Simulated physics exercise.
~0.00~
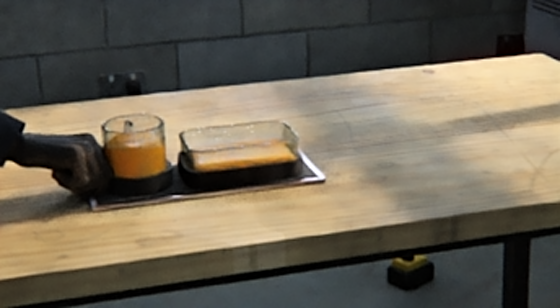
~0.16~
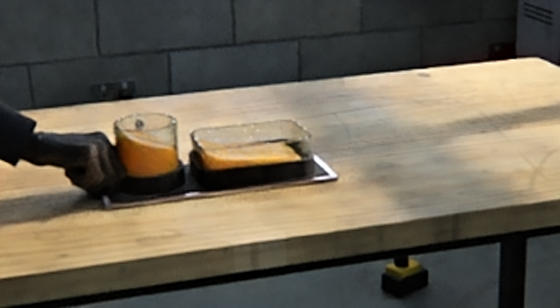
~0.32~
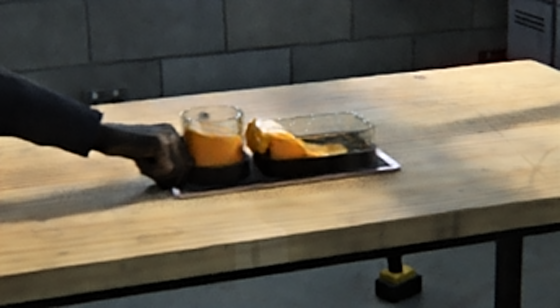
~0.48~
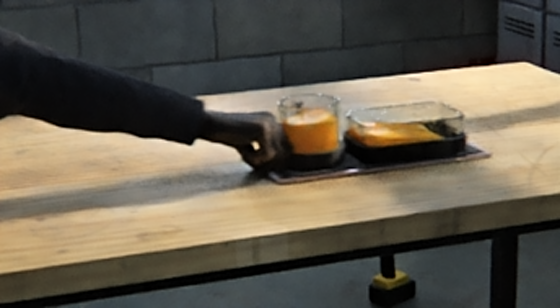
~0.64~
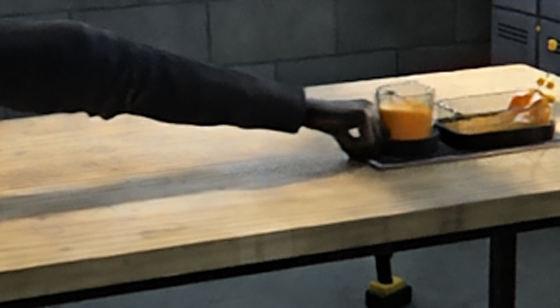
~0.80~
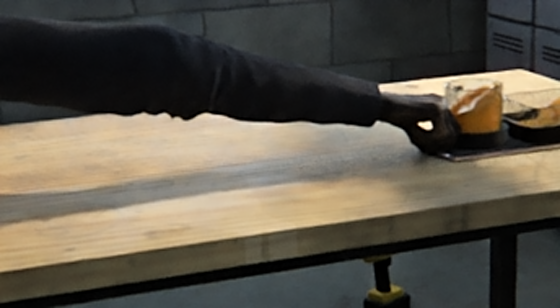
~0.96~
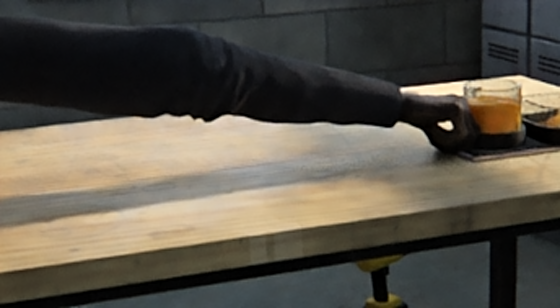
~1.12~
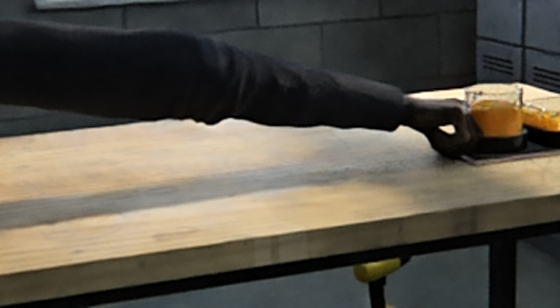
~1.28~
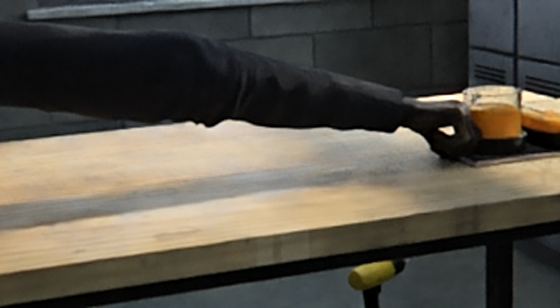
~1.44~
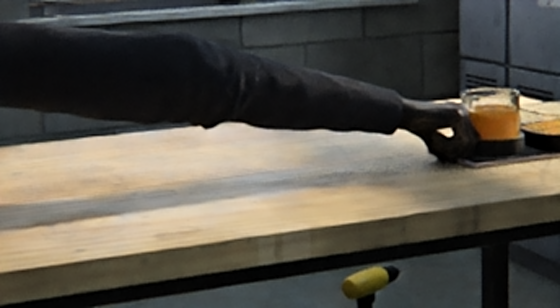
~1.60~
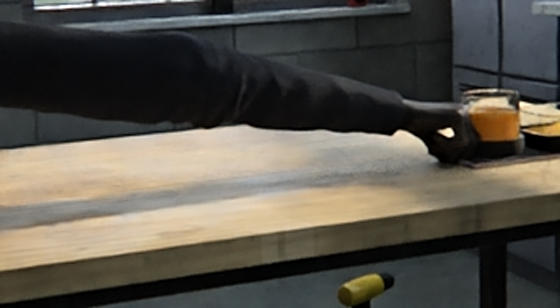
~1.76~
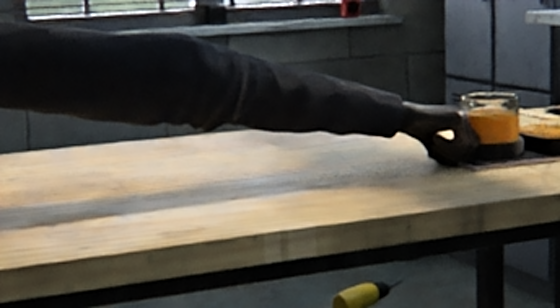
The footage shows a gloved hand pushing a tray holding a clear mug and an oblong tub of orange liquid rightward along a wooden table; the liquid tilts and sloshes, splashing up in the tub, then settles as the tray stops near the far right, hand still on it.
